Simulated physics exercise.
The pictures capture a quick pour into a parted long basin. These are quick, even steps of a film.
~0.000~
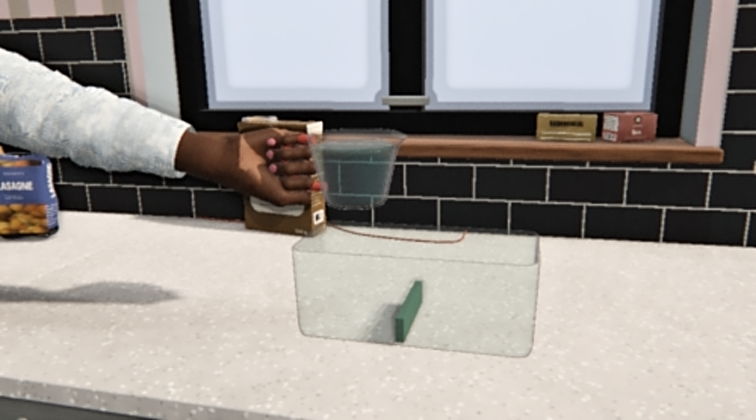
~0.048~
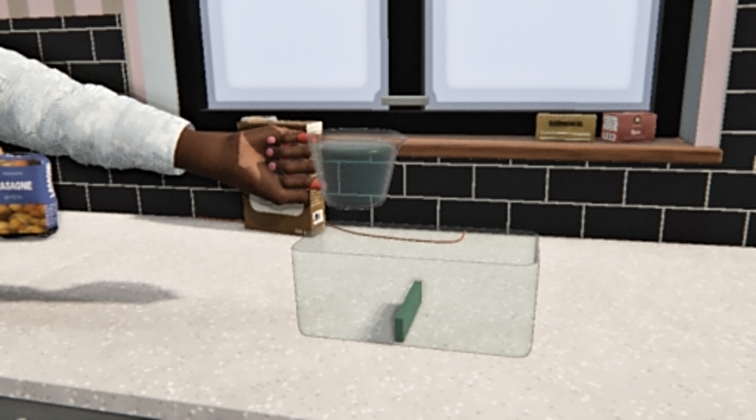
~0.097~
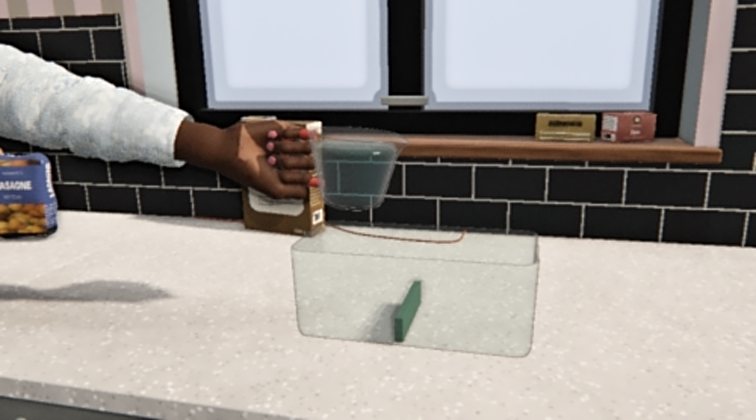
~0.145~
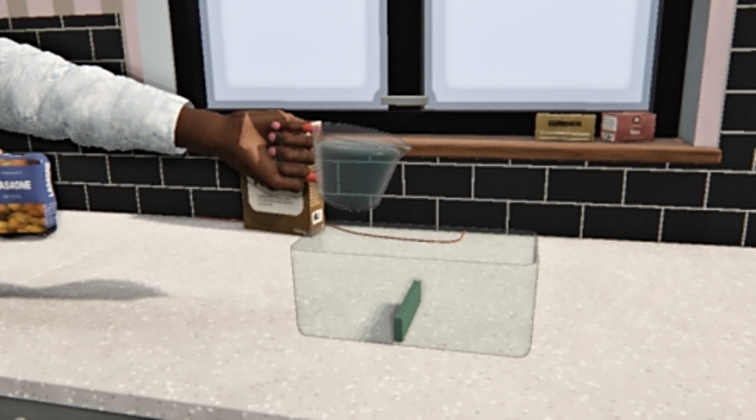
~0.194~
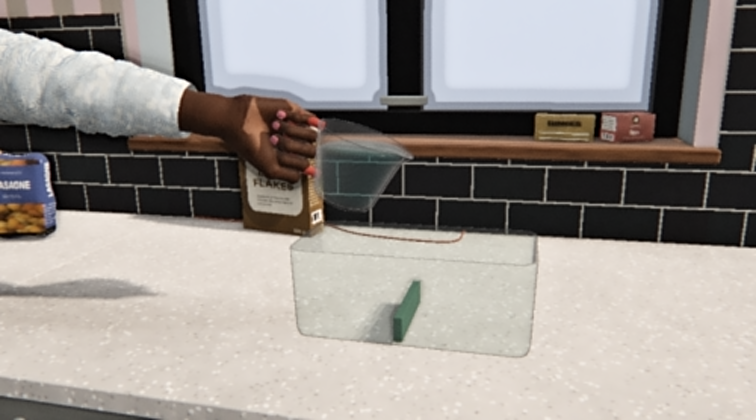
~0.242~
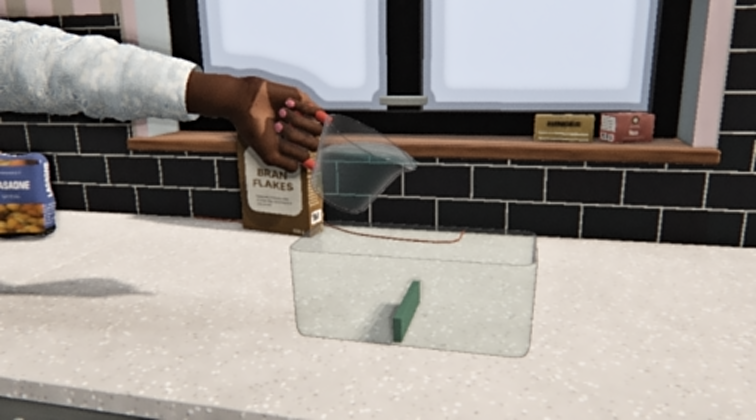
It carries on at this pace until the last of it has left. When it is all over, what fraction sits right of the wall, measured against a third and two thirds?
It finishes at more than two thirds.
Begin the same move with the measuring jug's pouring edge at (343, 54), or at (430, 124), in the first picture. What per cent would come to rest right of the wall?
Roughly 30 per cent, then roughly 90 per cent.
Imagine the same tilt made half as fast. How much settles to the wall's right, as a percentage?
I'd say close to 95 %.
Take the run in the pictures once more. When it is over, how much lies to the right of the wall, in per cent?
It comes to some 90 per cent.
A moment on, the measuring jug is tipped on its side and 41 per cent is still to pour, 0 is left of the wall and 38 right of it.
Next, the measuring jug is tipped on its side and 6 per cent is still to pour, 6 is left of the wall and 83 right of it.
Then the measuring jug is tipped on its side and 0 per cent is still to pour, 7 is left of the wall and 91 right of it.
Later the measuring jug is tipped on its side and 0 per cent is still to pour, 7 is left of the wall and 92 right of it.
In the end 7 per cent lies left of the wall, 92 right of it and 1 outside.
